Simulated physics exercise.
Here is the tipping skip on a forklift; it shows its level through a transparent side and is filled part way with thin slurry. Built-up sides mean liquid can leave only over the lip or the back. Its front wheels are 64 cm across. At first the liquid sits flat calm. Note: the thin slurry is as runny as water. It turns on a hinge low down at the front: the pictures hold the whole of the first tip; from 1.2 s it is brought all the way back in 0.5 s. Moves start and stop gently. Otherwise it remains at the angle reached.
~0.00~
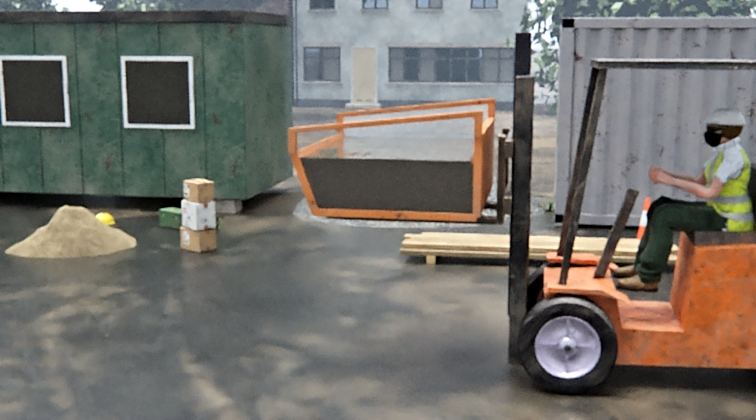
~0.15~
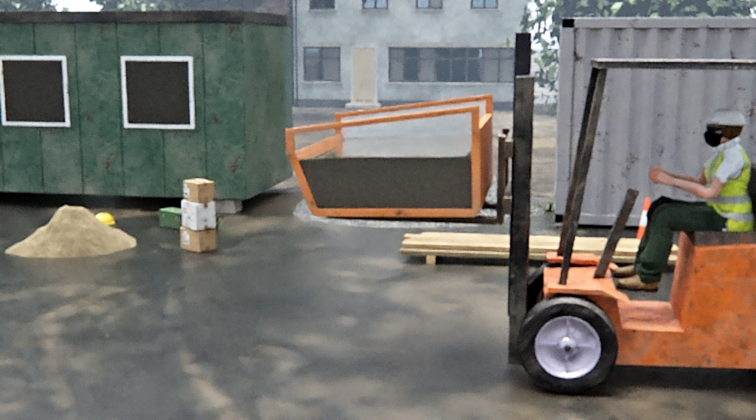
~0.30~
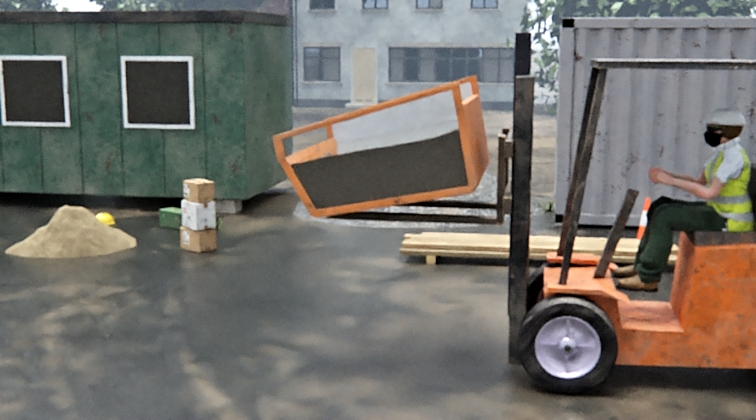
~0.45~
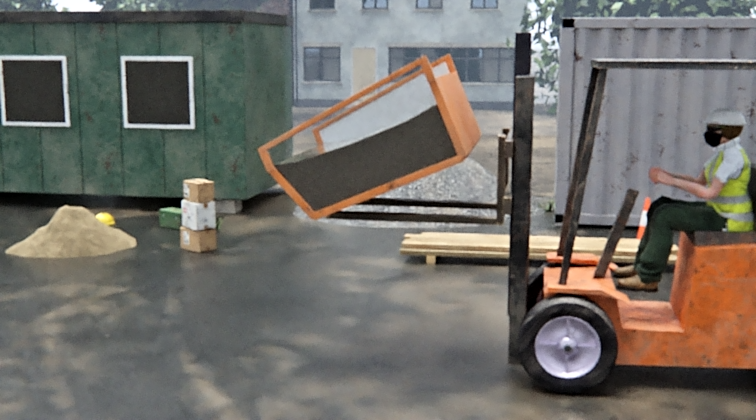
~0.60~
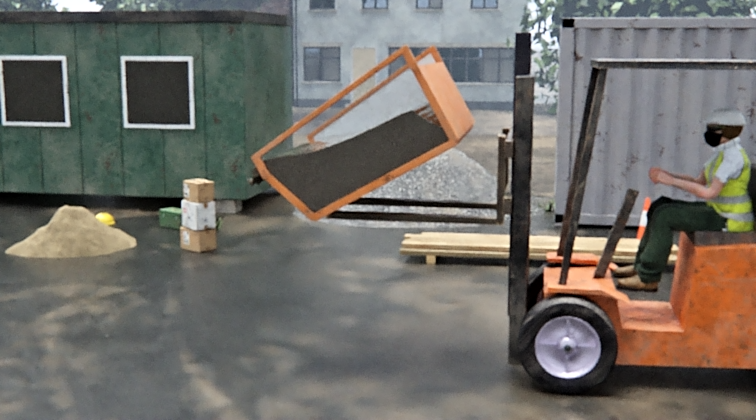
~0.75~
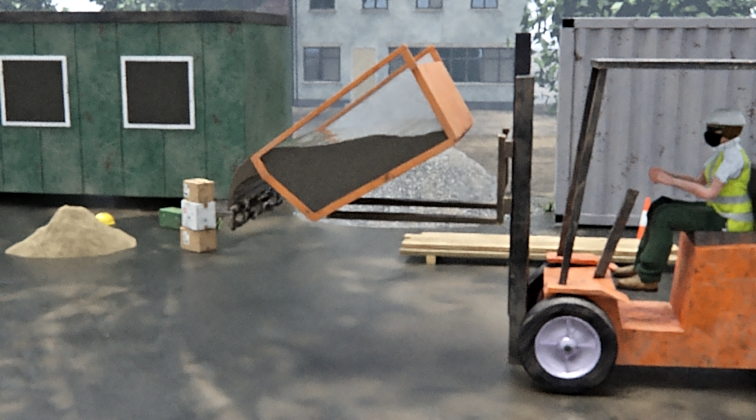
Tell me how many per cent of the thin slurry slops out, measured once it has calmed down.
Some 68 per cent goes over the edge.
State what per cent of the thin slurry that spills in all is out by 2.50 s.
By that time, around 100 percent of it is out.
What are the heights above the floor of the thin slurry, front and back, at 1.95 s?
Level: ~ 12 cm in front; 8 cm behind.
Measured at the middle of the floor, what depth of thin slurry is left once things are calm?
About 14 centimetres.
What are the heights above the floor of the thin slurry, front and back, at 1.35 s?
Front 38 cm, back 0 cm.
After 1.35 s the skip is at 26° forwards, the surface stands 0 cm at the back and 39 cm at the front; 57 per cent is out, over the front.
After 1.95 s the surface stands 7 cm at the back and 12 cm at the front; 67 per cent is out, over the front.
After 2.50 s the surface stands 28 cm at the back and 5 cm at the front; 67 per cent is out, over the front.
After 4.59 s 68 per cent is out, over the front, 331 of 490 litres.
